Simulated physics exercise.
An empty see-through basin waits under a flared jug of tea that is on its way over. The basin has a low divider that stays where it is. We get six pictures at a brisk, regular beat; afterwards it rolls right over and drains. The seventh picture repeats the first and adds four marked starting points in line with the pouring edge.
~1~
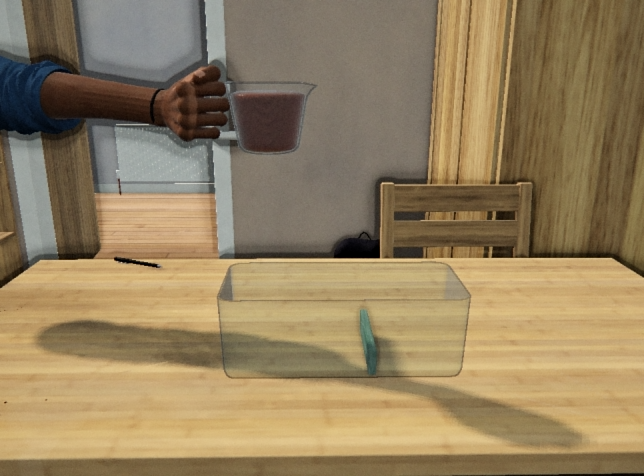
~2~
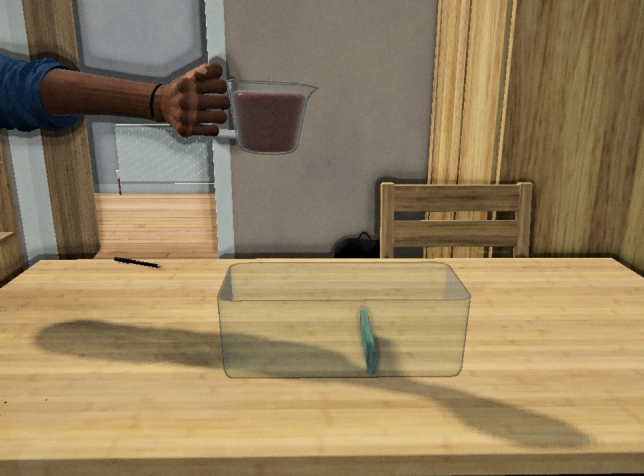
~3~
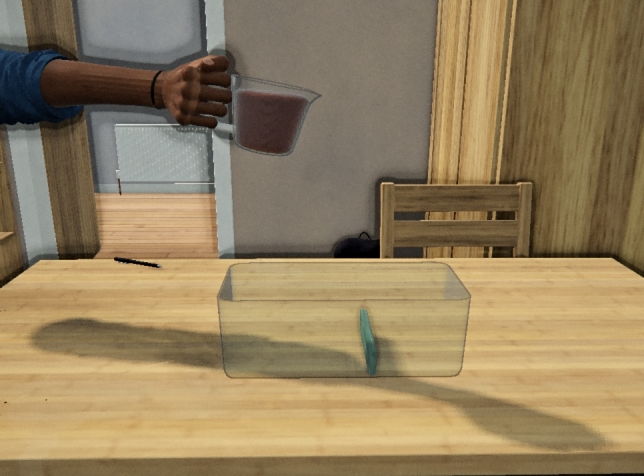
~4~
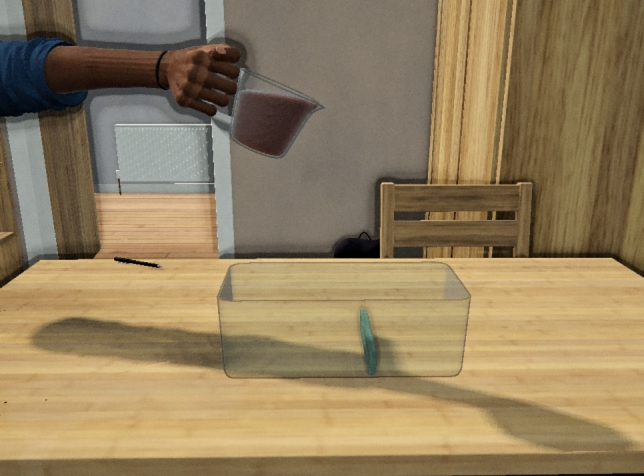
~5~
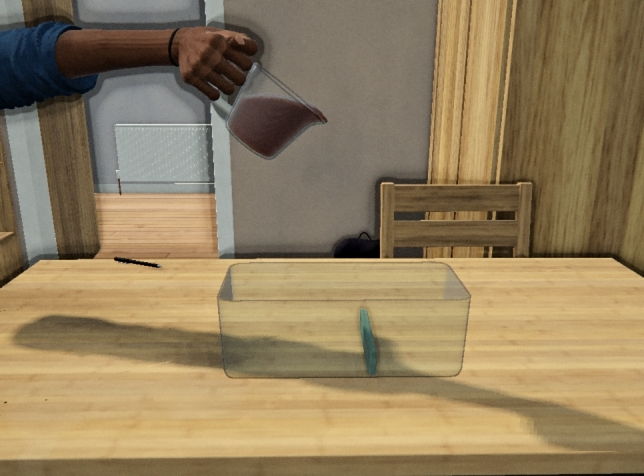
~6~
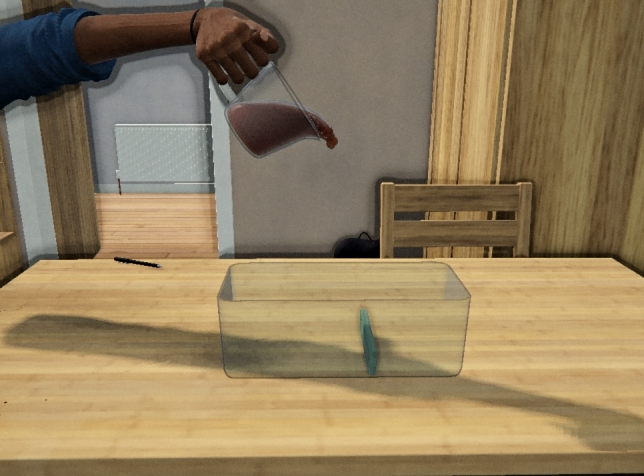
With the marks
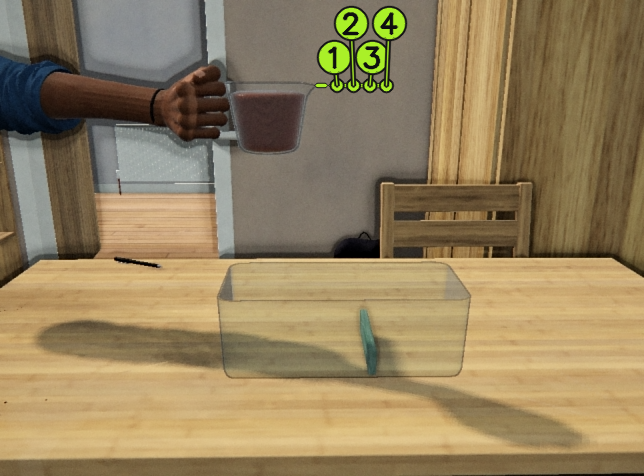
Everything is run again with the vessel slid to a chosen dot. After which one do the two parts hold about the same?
1 beats the others.
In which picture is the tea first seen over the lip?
In picture 5.
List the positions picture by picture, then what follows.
Upright, lip at (317, 85); basin from (224, 375) to (461, 373); top of the wall at (368, 329); nothing has left yet.
Tipped about 3°, lip at (318, 87); nothing has left yet.
Tipped about 11°, lip at (322, 95); nothing has left yet.
Tipped about 23°, lip at (325, 107); nothing has left yet.
Tipped about 39°, lip at (325, 123); tea is over the lip, down to (325, 123).
Tipped about 56°, lip at (320, 140); tea is over the lip, down to (331, 148).
On the marked copy, 1 at (337, 85); 2 at (353, 85); 3 at (370, 85); 4 at (386, 85).
If 1 is chosen, about 50 % ends left of the wall and 43 % right of it; 8 % is lost outside.
If 2 is chosen, about 29 % ends left of the wall and 63 % right of it; 8 % is lost outside.
If 3 is chosen, about 19 % ends left of the wall and 71 % right of it; 10 % is lost outside.
If 4 is chosen, about 19 % ends left of the wall and 73 % right of it; 8 % is lost outside.
